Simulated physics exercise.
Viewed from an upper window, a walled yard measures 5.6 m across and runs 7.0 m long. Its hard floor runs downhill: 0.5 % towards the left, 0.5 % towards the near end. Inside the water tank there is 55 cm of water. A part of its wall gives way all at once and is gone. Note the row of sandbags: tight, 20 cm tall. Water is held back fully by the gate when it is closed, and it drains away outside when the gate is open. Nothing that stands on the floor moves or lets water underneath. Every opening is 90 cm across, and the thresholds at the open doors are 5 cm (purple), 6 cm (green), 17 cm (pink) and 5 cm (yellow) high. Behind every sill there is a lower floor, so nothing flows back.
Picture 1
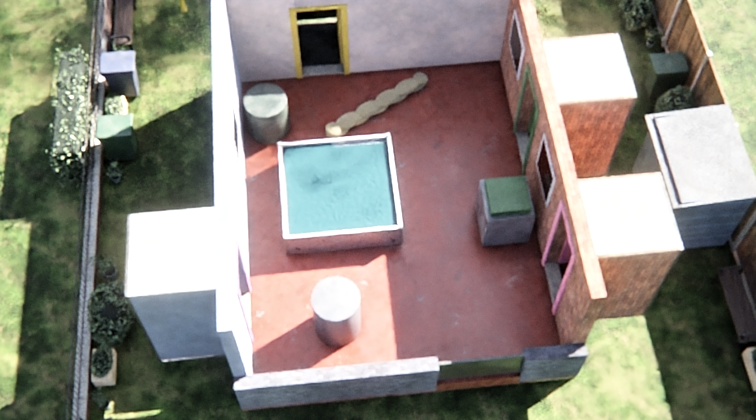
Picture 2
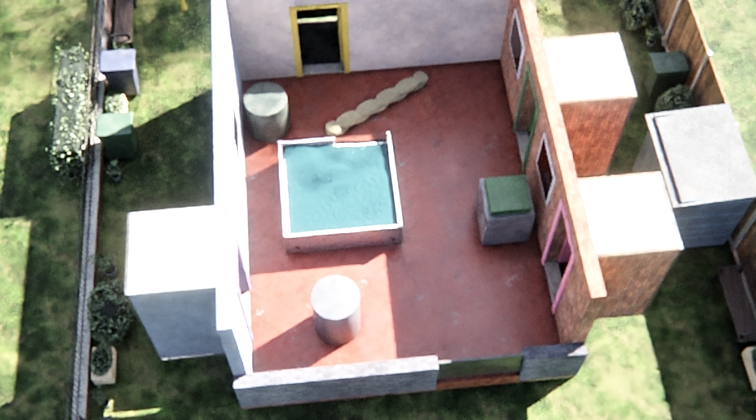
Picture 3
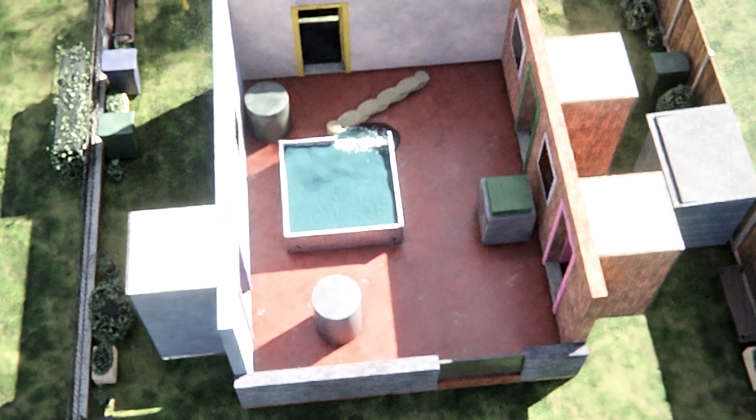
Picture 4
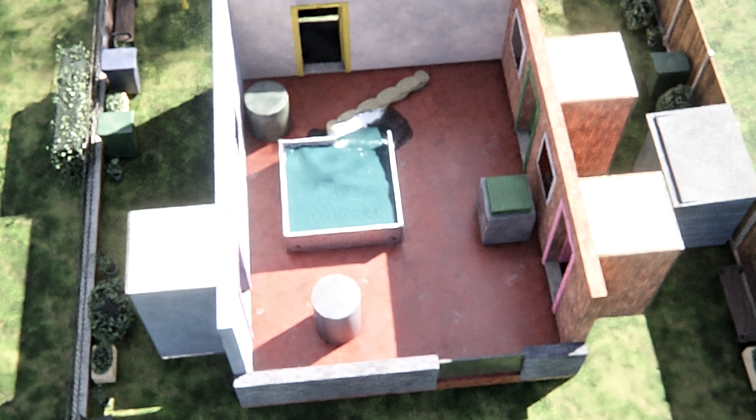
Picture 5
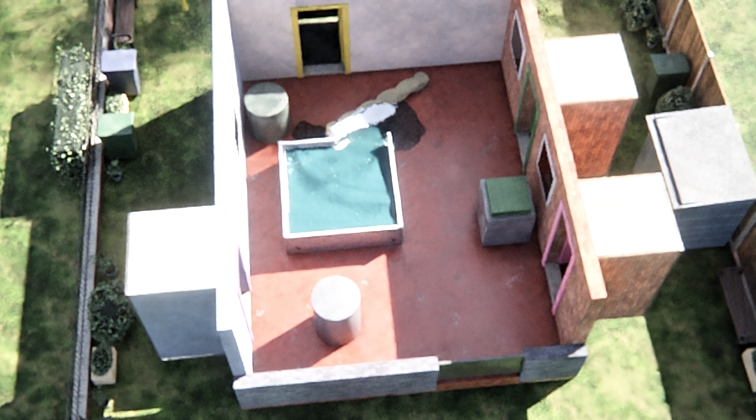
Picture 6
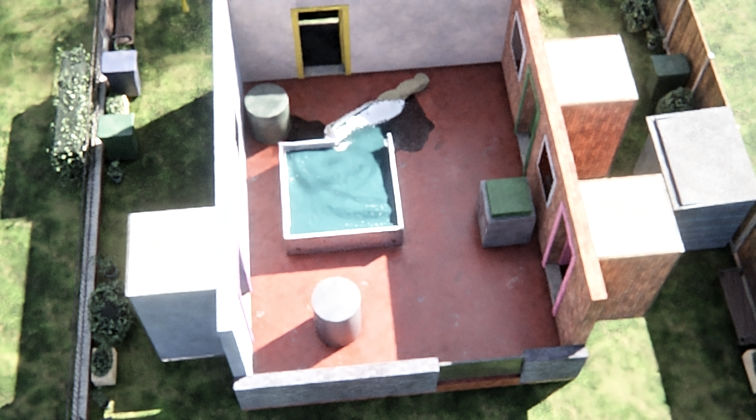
A square tank of teal water with a pale rim stands on the red floor of a walled yard, seen from high above, with grass on both sides. A beige, rope-like row lies behind it, near a yellow-framed doorway, with grey cylinders and a green-topped block around it. The tank's far rim opens and white water pours out, spreading darkly around the row, while the camera stays still.
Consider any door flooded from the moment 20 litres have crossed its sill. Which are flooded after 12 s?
At the end, at the purple door the limit will not be crossed. At the green door the limit will be crossed. At the pink door the limit will not be crossed. At the yellow door the limit will be crossed.
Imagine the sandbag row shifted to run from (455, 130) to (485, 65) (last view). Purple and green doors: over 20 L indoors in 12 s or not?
Well, the purple one ends up within bounds and the green one ends up within bounds.
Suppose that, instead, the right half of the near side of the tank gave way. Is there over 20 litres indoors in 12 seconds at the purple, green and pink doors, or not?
Then: Purple past it, green under, pink below.
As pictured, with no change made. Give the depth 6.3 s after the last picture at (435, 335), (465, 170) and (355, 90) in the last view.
The depths come out at 0, 6 and 6 centimetres, in the order listed.
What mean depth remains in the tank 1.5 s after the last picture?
Around 33 cm on average.
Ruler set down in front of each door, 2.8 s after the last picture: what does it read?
In cm: Purple 0, green 10, pink 0, yellow 7.
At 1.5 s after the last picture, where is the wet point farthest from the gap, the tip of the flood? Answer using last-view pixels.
Roughly at pixel (502, 65).
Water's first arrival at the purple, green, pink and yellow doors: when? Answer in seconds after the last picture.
Times: Purple 4.0 seconds, green 1.6 seconds, pink 3.4 seconds, yellow 0.7 seconds.
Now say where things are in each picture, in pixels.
The first frame shows the water tank at (339, 187) is whole and still, 55 cm deep.
In the second frame, water pours out on the water tank's far side and has run 0.6 m, to a hidden place; typically 10 cm deep outside, 55 cm at the water tank's back.
In the third frame, water pours out on the water tank's far side and has run 0.8 m, to (391, 131); typically 12 cm deep outside, 55 cm at the water tank's back.
In the fourth frame, the front is at (388, 110), 1.2 m from the gap on the water tank's far side; 1.3 m2 of floor is under water; 55 cm left at the back of the water tank.
In the fifth frame, water pours out on the water tank's far side and has run 1.6 m, to (401, 103); typically 9 cm deep outside, 55 cm at the water tank's back.
In the sixth frame, the front is at (412, 99), 1.8 m from the gap on the water tank's far side; 2.1 m2 of floor is under water; 53 cm left at the back of the water tank.
Then, 0.7 s after the last picture water covers 20 % of the floor and is deepest (38 cm) near (359, 131); purple door not reached, green door not reached, pink door not reached, yellow door 3 cm at the sill, 0 L in.
Then, 1.5 s after the last picture water covers 35 % of the floor and is deepest (36 cm) near (502, 65); purple door not reached, green door not reached, pink door not reached, yellow door 12 cm at the sill, 10 L in.
Then, 2.8 s after the last picture water covers 40 % of the floor and is deepest (26 cm) near (342, 140); purple door not reached, green door 10 cm at the sill, 5 L in, pink door not reached, yellow door 7 cm at the sill, 31 L in.
Then, 6.3 s after the last picture water covers 75 % of the floor and is deepest (18 cm) near (512, 200); purple door 3 cm at the sill, 0 L in, green door 11 cm at the sill, 53 L in, pink door 3 cm at the sill, 0 L in, yellow door 9 cm at the sill, 47 L in.
Then, 11.3 s after the last picture water covers 90 % of the floor and is deepest (10 cm) near (503, 201); purple door 5 cm at the sill, 0 L in, green door 9 cm at the sill, 109 L in, pink door 2 cm at the sill, 0 L in, yellow door 6 cm at the sill, 66 L in.
